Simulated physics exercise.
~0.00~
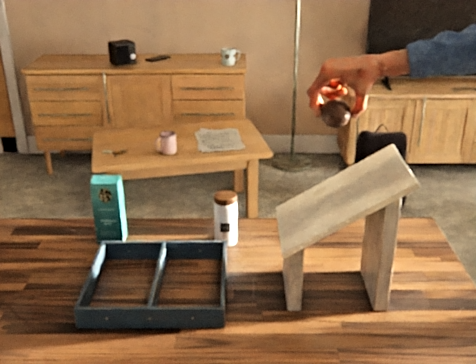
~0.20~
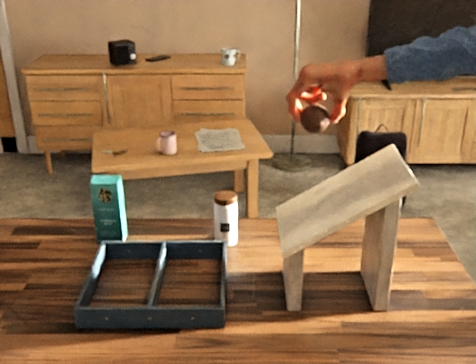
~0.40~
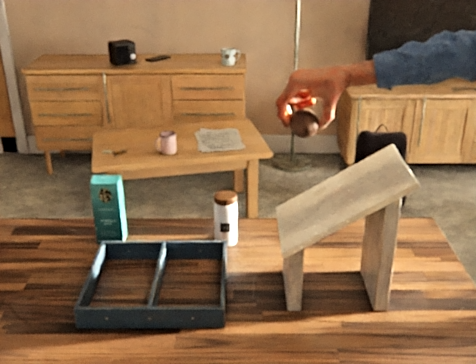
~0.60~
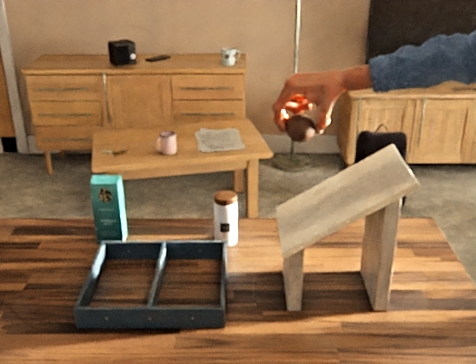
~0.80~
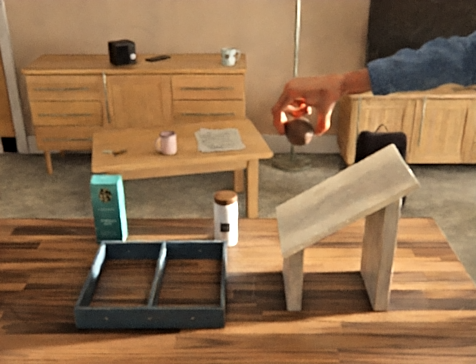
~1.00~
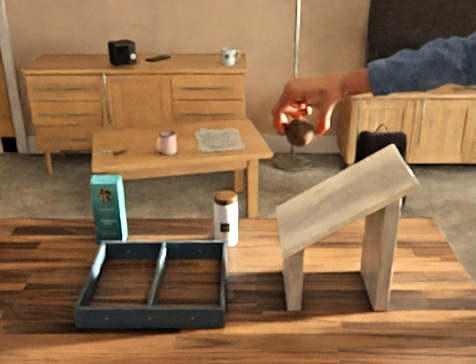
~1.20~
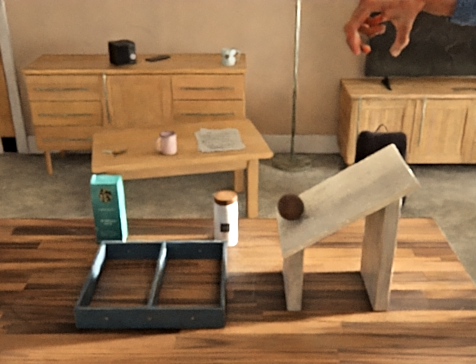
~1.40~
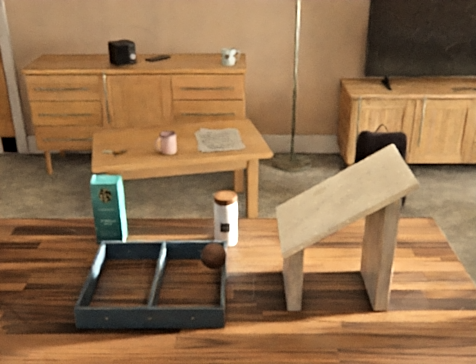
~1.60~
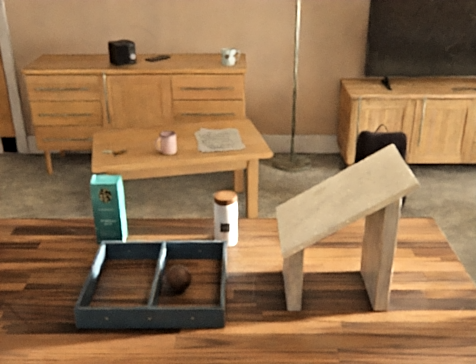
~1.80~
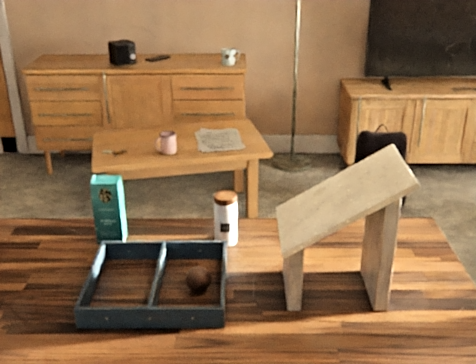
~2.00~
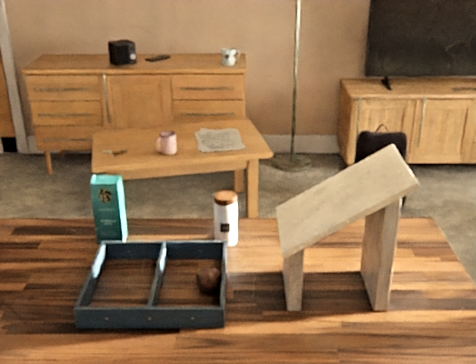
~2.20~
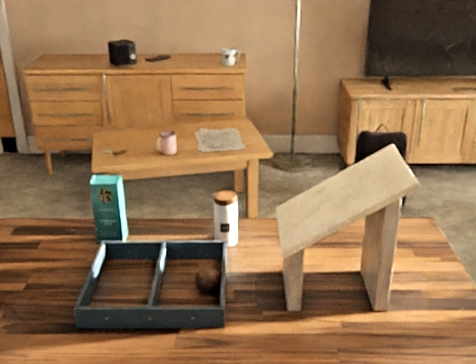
A brown ball held above a sloping wooden ramp was let go by a hand, came down the slope to the left and dropped into the tray's right-hand bay, where it shifted slightly and settled, leaving the turquoise carton and white jar standing.
